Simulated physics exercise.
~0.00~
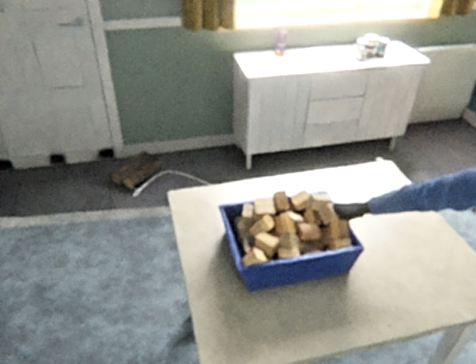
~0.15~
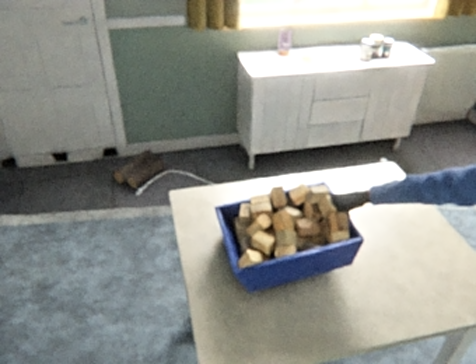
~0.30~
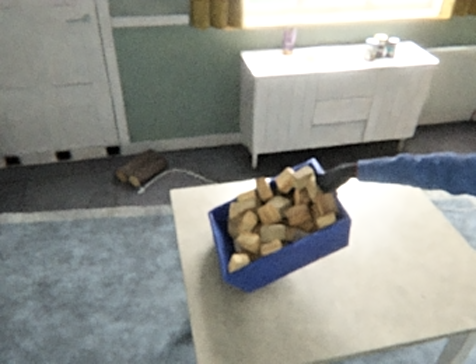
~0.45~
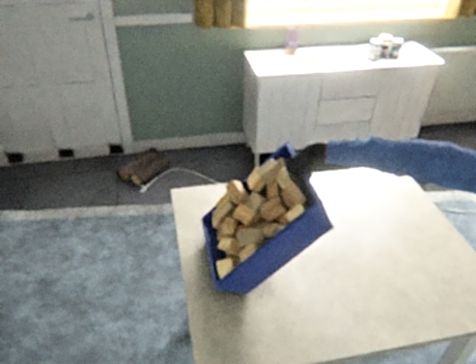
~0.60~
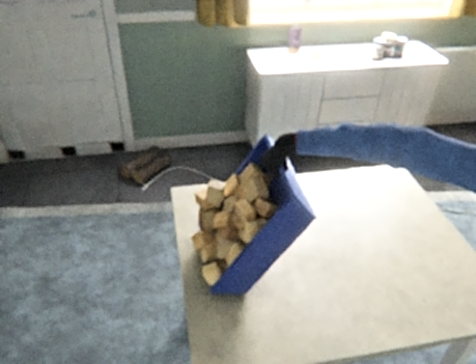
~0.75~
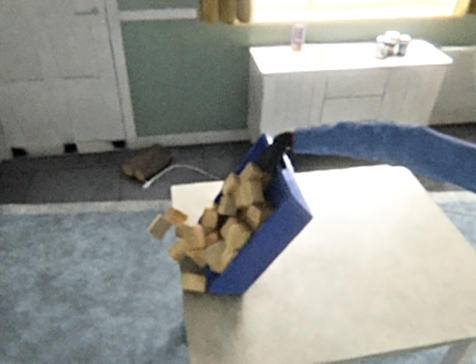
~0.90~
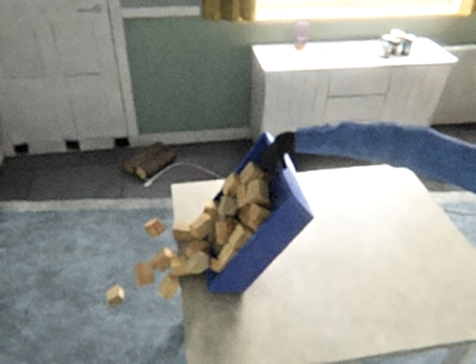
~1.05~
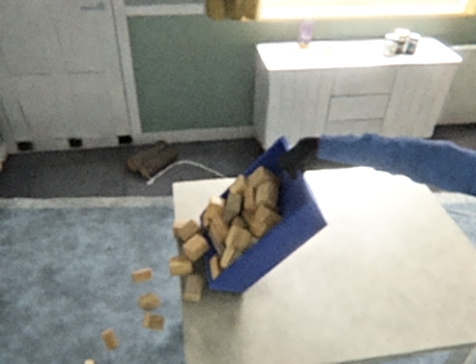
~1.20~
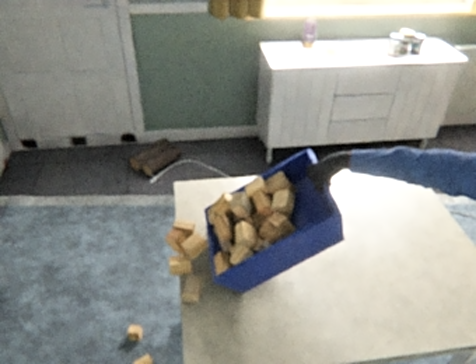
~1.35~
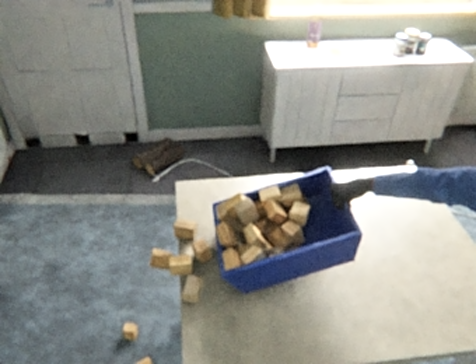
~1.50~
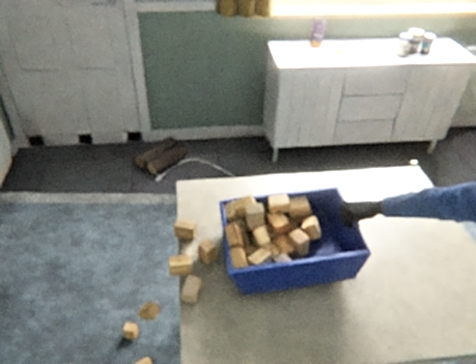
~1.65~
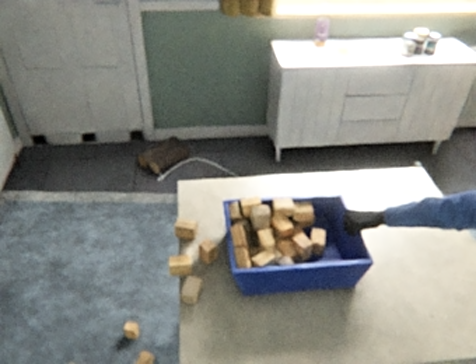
At first, a blue crate heaped with small wooden blocks sits on a pale table, a blue-sleeved arm with a dark glove reaching to its right end. The hand raises that end while the left edge stays on the table, and the blocks slide toward the low side. As the crate grows steep, several blocks tumble out over the left edge, some dropping past the table to the blue carpet. The hand then lowers the crate until it sits flat again. Most blocks remain inside, with a few lying by the table's left edge and others on the carpet.
